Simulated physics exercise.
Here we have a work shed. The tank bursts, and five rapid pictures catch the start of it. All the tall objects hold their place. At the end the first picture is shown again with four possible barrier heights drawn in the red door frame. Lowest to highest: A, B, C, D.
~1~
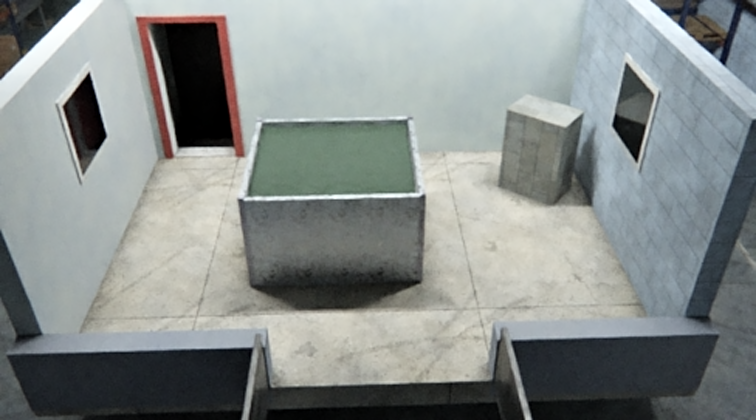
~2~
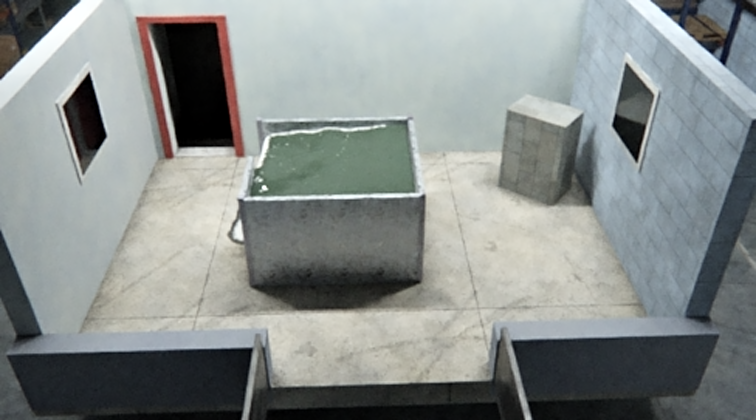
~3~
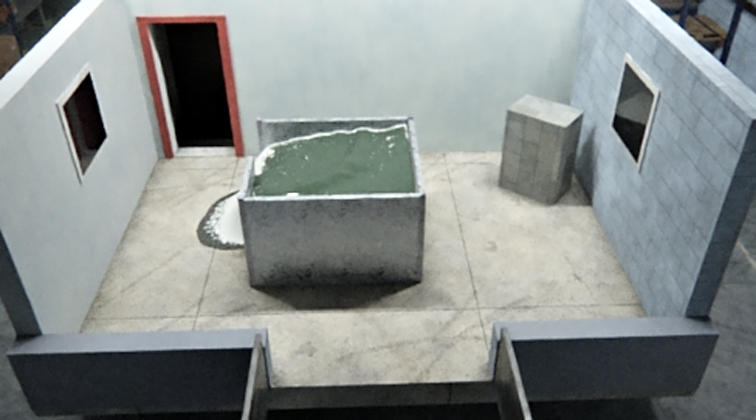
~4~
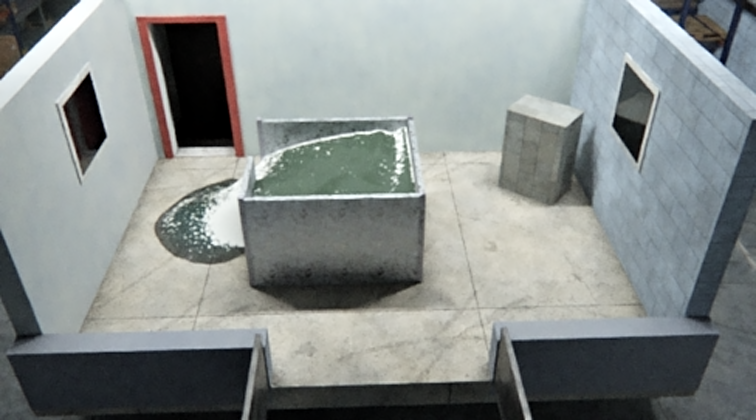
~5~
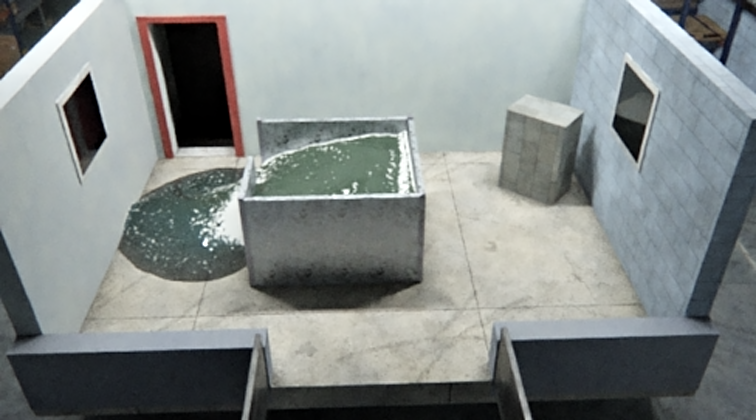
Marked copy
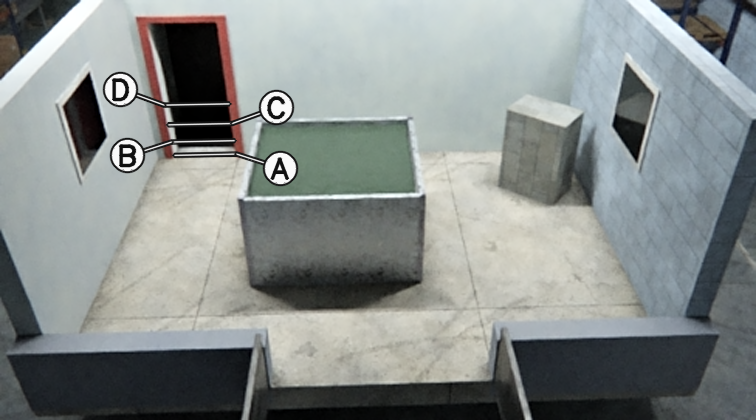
Green water in a square tank pours out its left side and spreads across the floor.
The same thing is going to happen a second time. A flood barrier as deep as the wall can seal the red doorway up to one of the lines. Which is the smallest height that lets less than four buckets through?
C.
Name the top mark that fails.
That would be B.
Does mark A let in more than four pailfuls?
Yes.
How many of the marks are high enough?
Two of the four.
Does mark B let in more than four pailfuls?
Yes, it does.
In white, A at (205, 154); B at (203, 141); C at (200, 124); D at (196, 104); from the bottom up A, B, C, D.
With A, dozens of bucketfuls pour in.
With B, some 20 bucketfuls get in.
With C, a bucket or two gets in.
With D, nothing gets over.
